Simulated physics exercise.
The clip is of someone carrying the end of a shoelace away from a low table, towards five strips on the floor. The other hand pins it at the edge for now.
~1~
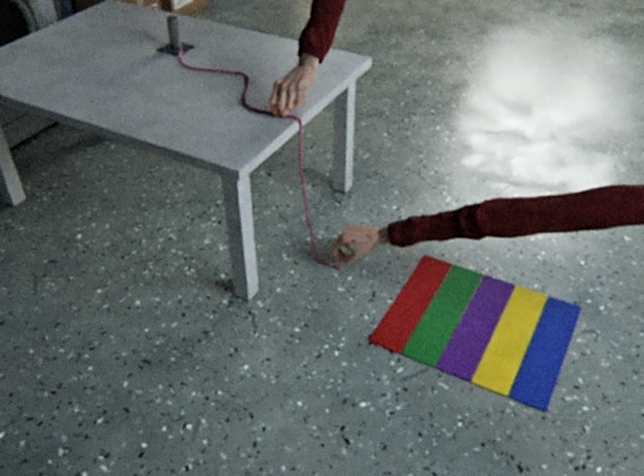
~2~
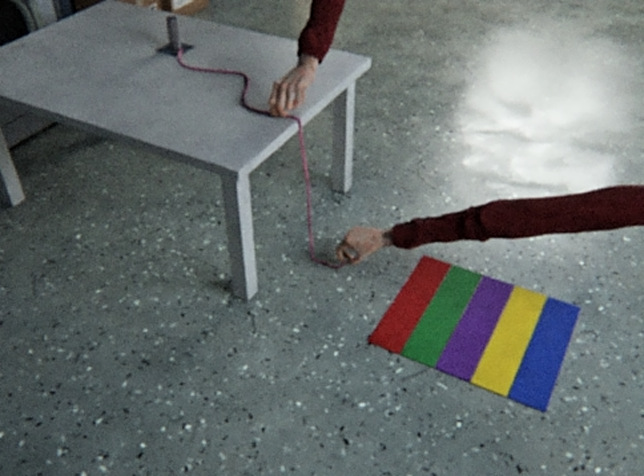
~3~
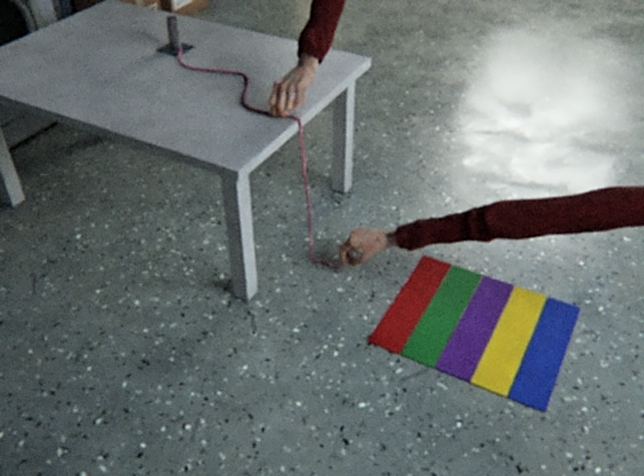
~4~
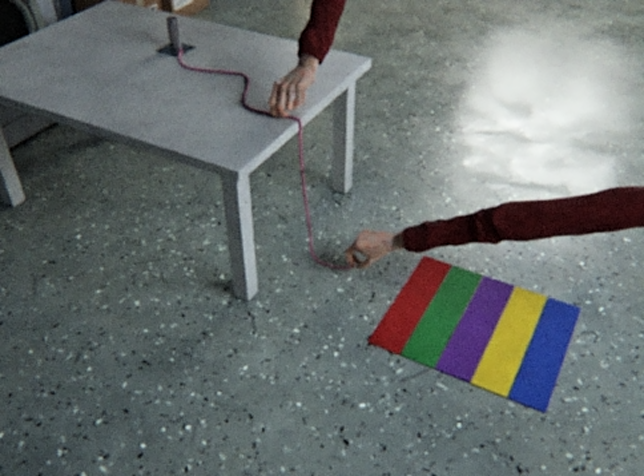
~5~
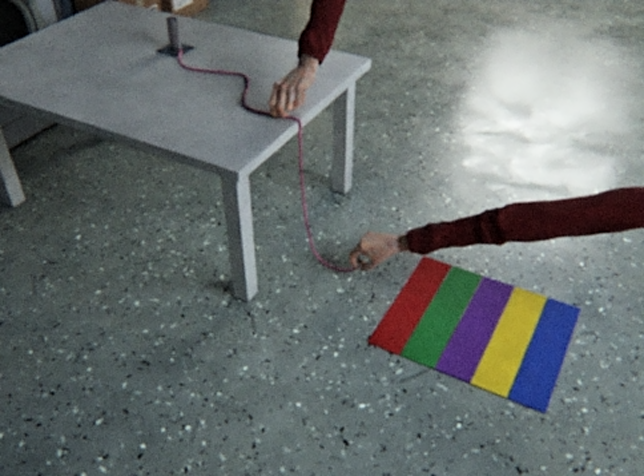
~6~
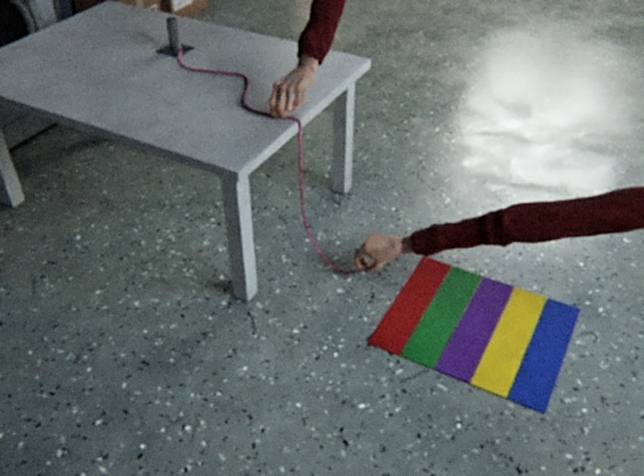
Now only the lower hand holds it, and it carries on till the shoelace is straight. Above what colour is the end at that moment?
Over purple.
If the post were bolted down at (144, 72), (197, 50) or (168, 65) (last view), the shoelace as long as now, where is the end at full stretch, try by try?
Near (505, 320), (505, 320) and (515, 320).
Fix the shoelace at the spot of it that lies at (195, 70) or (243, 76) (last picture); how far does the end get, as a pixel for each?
About (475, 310) and (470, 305).
Early on, end near (420, 289); over red.
Midway, end near (461, 304); over green.
At the end of the slack, end near (487, 313); over purple. The end stops over the purple strip.
